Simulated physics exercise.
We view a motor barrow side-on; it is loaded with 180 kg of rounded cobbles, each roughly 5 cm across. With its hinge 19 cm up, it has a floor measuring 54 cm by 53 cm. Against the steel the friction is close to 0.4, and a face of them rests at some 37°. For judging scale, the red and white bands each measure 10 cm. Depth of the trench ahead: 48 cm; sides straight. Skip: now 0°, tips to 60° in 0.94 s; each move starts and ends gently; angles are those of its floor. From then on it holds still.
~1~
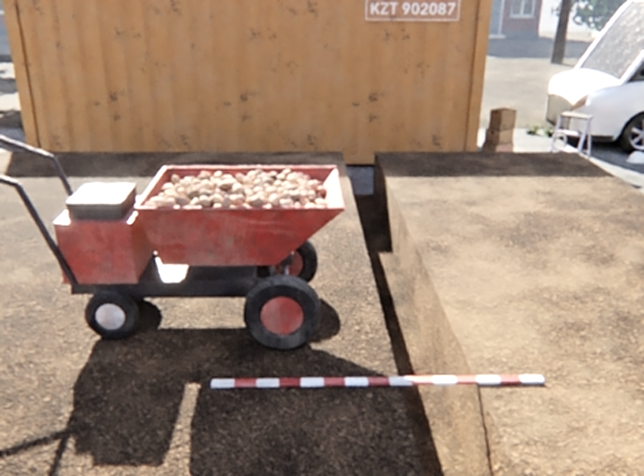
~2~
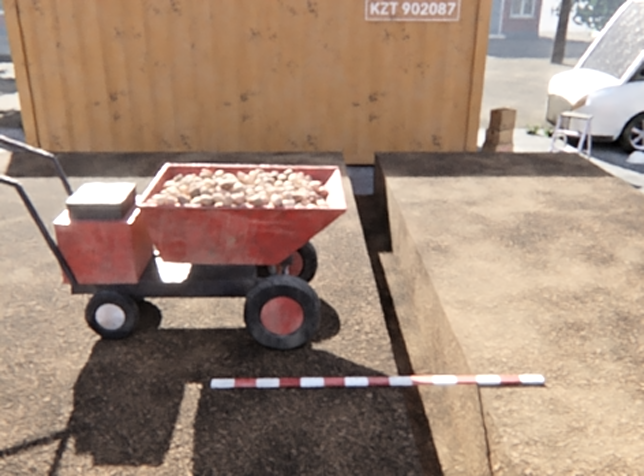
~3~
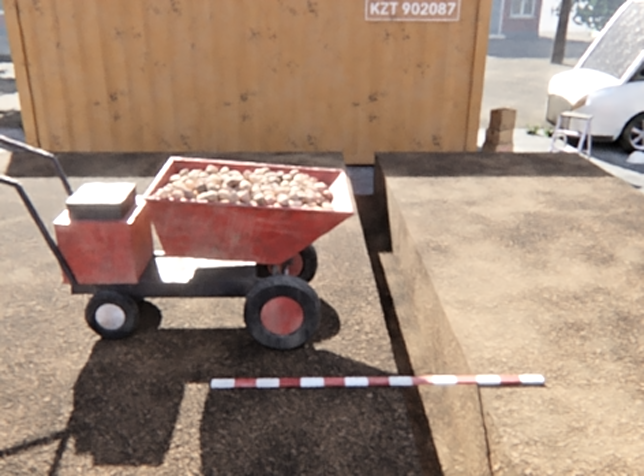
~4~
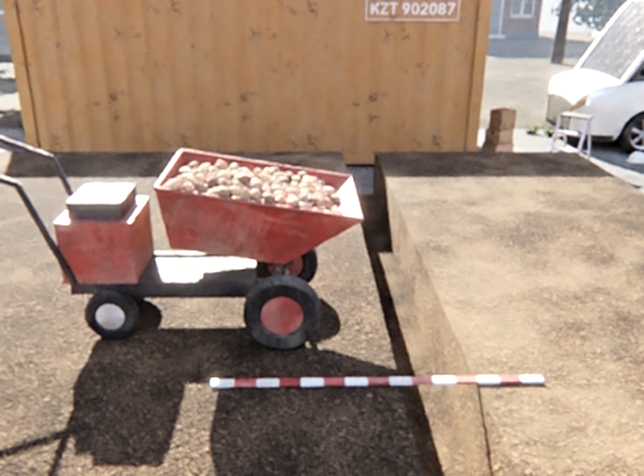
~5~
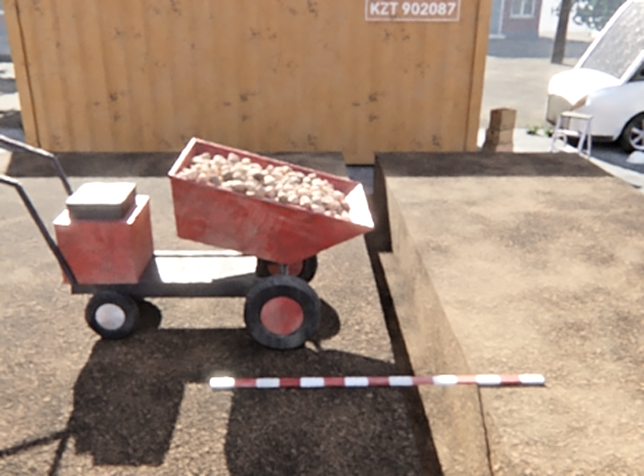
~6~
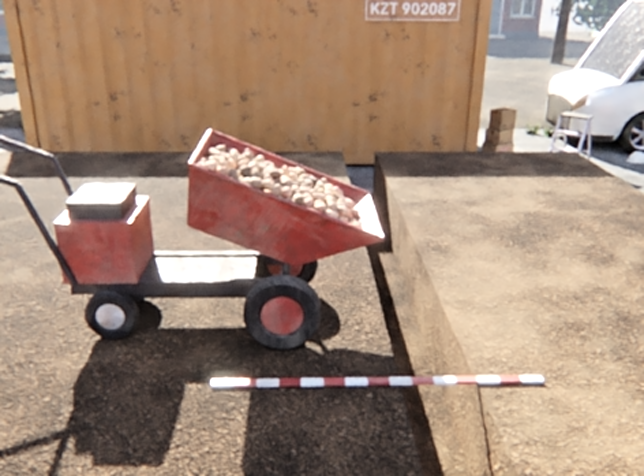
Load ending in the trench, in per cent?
72 per cent.
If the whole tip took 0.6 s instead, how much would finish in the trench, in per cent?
Roughly 60 per cent.
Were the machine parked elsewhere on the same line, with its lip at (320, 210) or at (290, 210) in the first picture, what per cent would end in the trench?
I'd expect some 95 per cent, then some 90.
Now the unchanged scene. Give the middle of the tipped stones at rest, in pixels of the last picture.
The middle should be near (427, 368).
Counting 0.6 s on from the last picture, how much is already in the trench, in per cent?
Something like 20 in a hundred.
Then, 0.3 s after the last picture the floor is at 50°, 100 % in the skip; the foremost stones are at (395, 254).
Then, 0.6 s after the last picture the floor is at 60°, 76 % in the skip, 21 % in the trench, 3 % past the trench; the foremost stones are at (466, 312).
Then, 1.0 s after the last picture the floor is at 60°, 34 % in the skip, 40 % in the trench, 26 % past the trench; the foremost stones are at (565, 316).
Then, 2.9 s after the last picture the floor is at 60°, 0 % in the skip, 72 % in the trench, 28 % past the trench; the foremost stones are past the picture's edge.
